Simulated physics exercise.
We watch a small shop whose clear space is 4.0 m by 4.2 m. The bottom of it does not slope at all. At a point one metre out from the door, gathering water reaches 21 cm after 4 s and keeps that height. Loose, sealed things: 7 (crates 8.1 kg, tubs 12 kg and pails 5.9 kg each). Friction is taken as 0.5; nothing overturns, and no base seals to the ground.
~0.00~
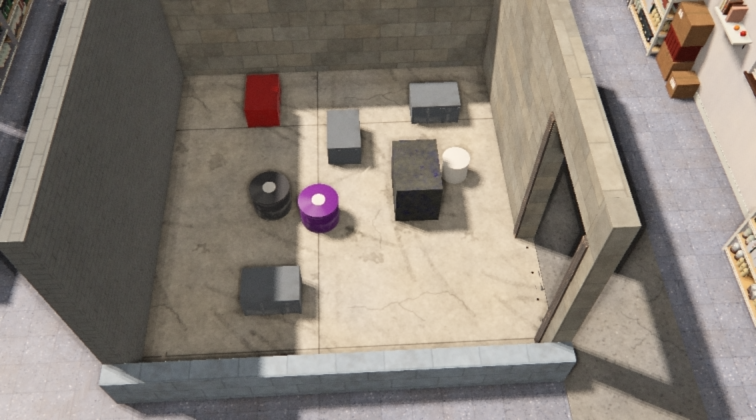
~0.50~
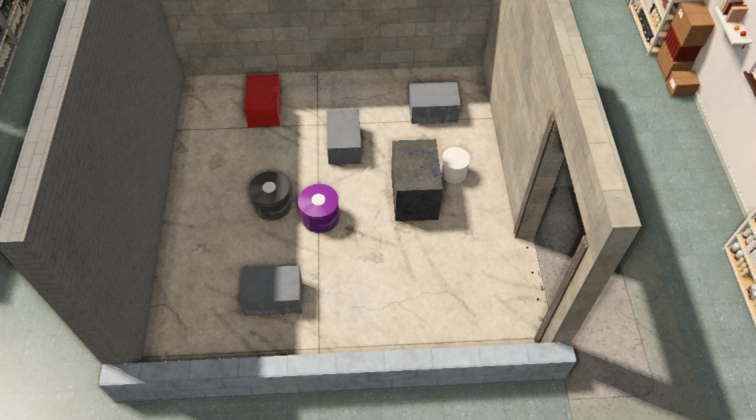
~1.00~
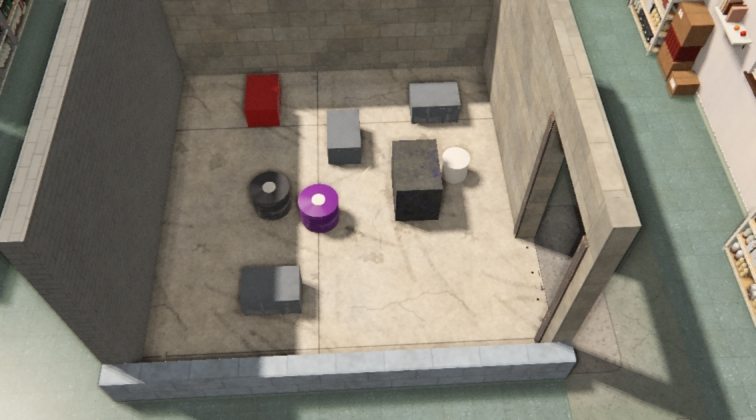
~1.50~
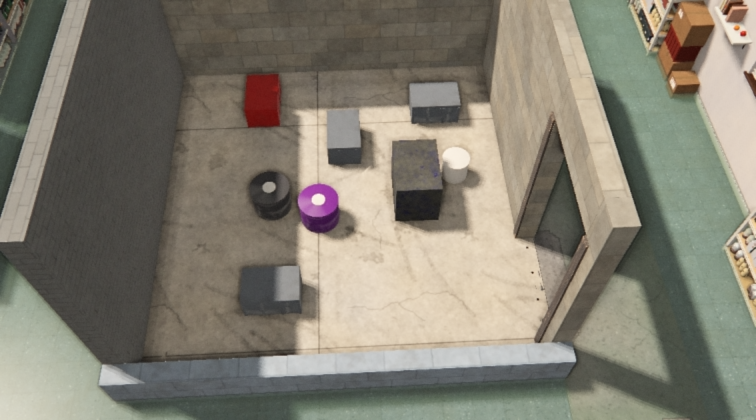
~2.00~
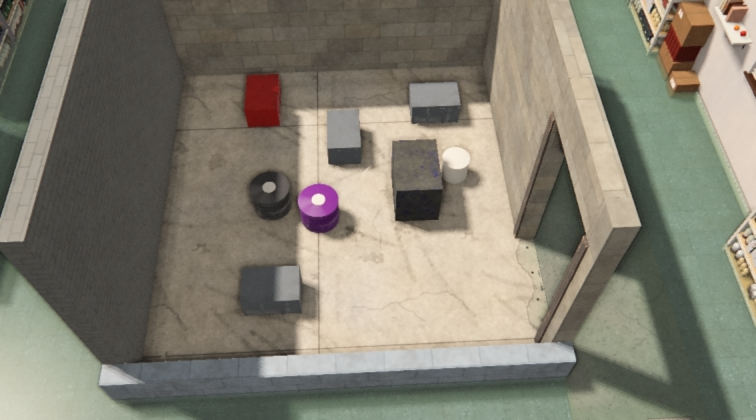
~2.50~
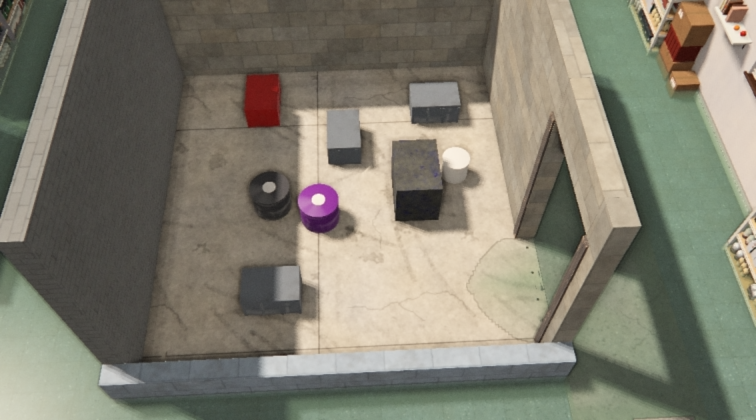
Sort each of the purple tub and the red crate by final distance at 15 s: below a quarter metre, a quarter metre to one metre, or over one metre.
Purple tub - a quarter metre to one metre; red crate - over one metre.
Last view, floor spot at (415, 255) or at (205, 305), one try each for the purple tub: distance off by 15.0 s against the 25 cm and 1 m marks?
From the first spot it would go a long distance, and from the second it would go a long distance.
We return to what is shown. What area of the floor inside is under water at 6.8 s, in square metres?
Wet area: Approx. 11.0 m2.
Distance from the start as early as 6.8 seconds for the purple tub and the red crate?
About 0 cm and 0 cm, respectively.
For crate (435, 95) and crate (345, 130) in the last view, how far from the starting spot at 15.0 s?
In turn: 200 cm, 80 cm.
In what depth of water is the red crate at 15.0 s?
Close to 11 centimetres.
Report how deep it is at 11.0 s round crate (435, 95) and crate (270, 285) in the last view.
I'd estimate 4 cm for the first and 12 cm for the second.
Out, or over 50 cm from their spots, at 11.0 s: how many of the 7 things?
By then 2.
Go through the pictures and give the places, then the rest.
The purple tub at (318, 200) rests on the ground; the red crate at (262, 92), on the bottom; water covers 0.0 m2; 0 of 7 have shifted, in the first picture.
The purple tub at (318, 200), on the bottom; the red crate at (262, 92), on the bottom; water covers 0.0 m2; 0 of 7 have shifted, in the second picture.
The purple tub at (318, 200), on the bottom; the red crate at (262, 92), on the bottom; water covers 0.0 m2; 0 of 7 have shifted, in the third picture.
The purple tub at (318, 200) rests on the ground; the red crate at (262, 92), on the bottom; 0.0 m2 under water; 0 of 7 have shifted, in the fourth picture.
The purple tub at (318, 200) rests on the ground; the red crate at (262, 92), on the bottom; water covers 0.0 m2; 0 of 7 have shifted, in the fifth picture.
The purple tub at (318, 200), on the bottom; the red crate at (262, 92) rests on the ground; water covers 0.5 m2; 0 of 7 have shifted, in the sixth picture.
After 3.5 s the purple tub is near (318, 200), 0.0 m from its start, aground; the red crate is near (262, 92), 0.0 m from its start, aground; 0 afloat.
After 6.8 s the purple tub is near (318, 200), 0.0 m from its start, aground; the red crate is near (262, 92), 0.0 m from its start, aground; 1 afloat.
After 11.0 s the purple tub is near (313, 193), 0.1 m from its start, aground; the red crate is near (405, 87), 1.8 m from its start, afloat; 4 afloat.
After 15.0 s the purple tub is near (327, 157), 0.6 m from its start, aground; the red crate is near (467, 142), 2.6 m from its start, afloat; 6 afloat.
